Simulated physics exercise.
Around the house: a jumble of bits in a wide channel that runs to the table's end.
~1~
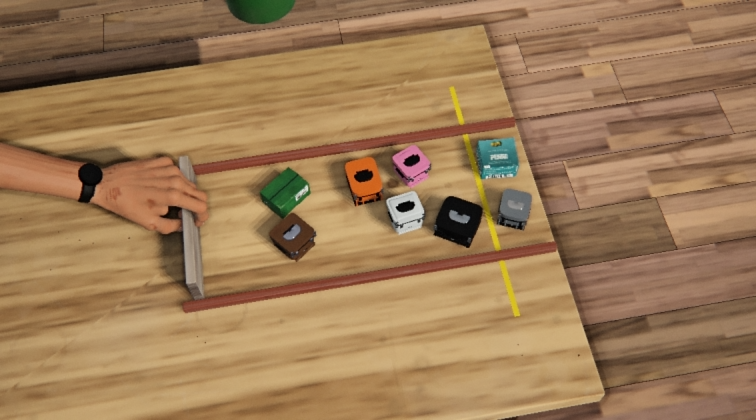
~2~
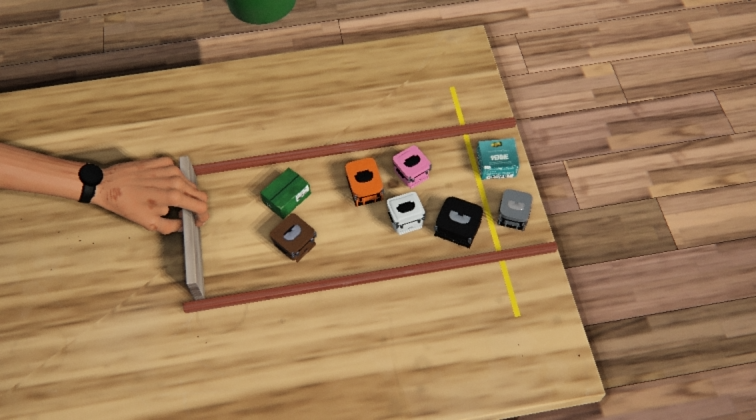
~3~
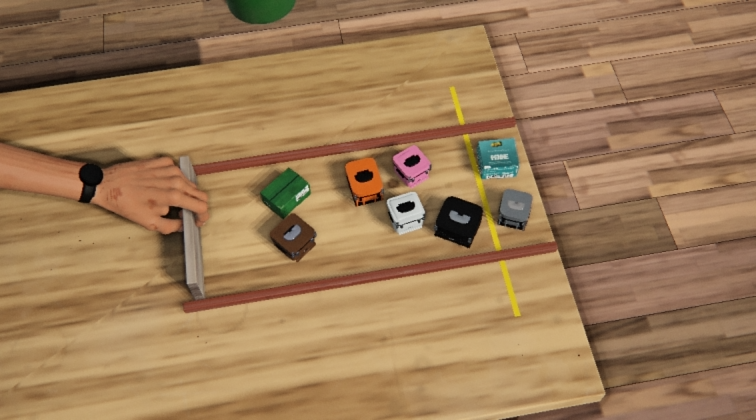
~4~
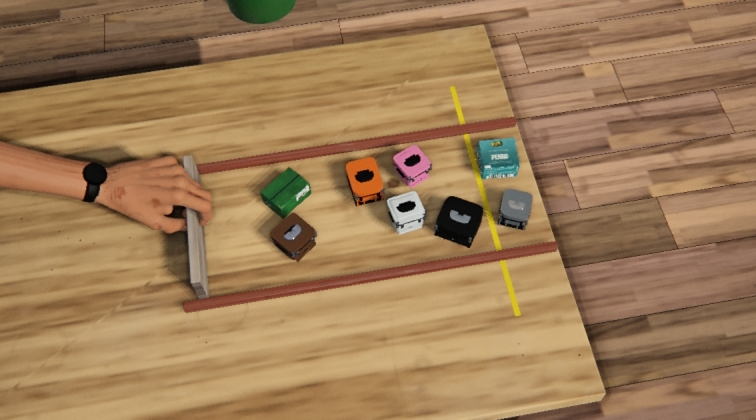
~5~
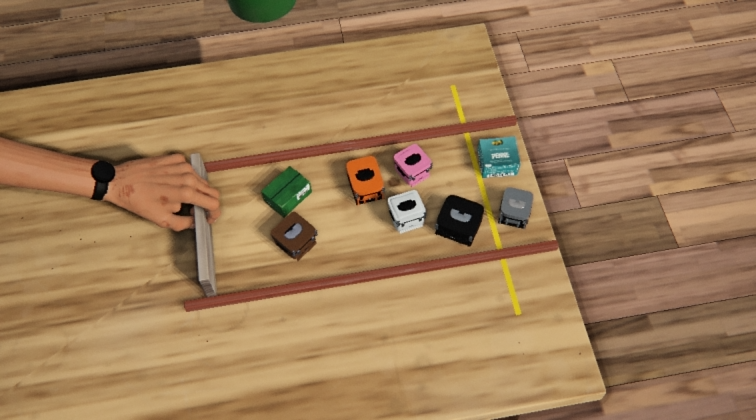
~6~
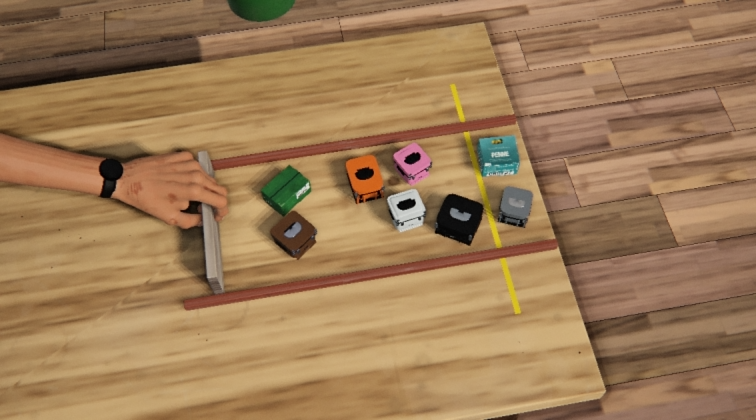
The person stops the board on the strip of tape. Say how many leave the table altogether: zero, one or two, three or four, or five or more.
As it turns out, the number that fall off is three or four.
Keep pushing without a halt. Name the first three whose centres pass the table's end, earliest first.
In order: The turquoise box, the grey case, the pink case.
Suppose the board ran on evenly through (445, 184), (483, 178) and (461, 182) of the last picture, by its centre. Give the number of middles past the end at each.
In that order 1, 3 and 2.
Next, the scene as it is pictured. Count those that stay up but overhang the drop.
That would be 2.
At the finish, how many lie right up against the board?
The number is 3.
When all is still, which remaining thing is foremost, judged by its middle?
The black case ends nearest.
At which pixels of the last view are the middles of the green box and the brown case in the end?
The green box stops around (487, 147); the brown case around (508, 213).
A little later, none off yet; grey case at rest near (515, 207); turquoise box at rest near (498, 156); black case at rest near (459, 219).
Next, none off yet; grey case shifted about its own width near (539, 206); turquoise box tilted a little near (541, 150); black case shifted about its own width near (504, 205).
When it is over, the number that fall off is three or four; down, pink case, turquoise box and grey case.
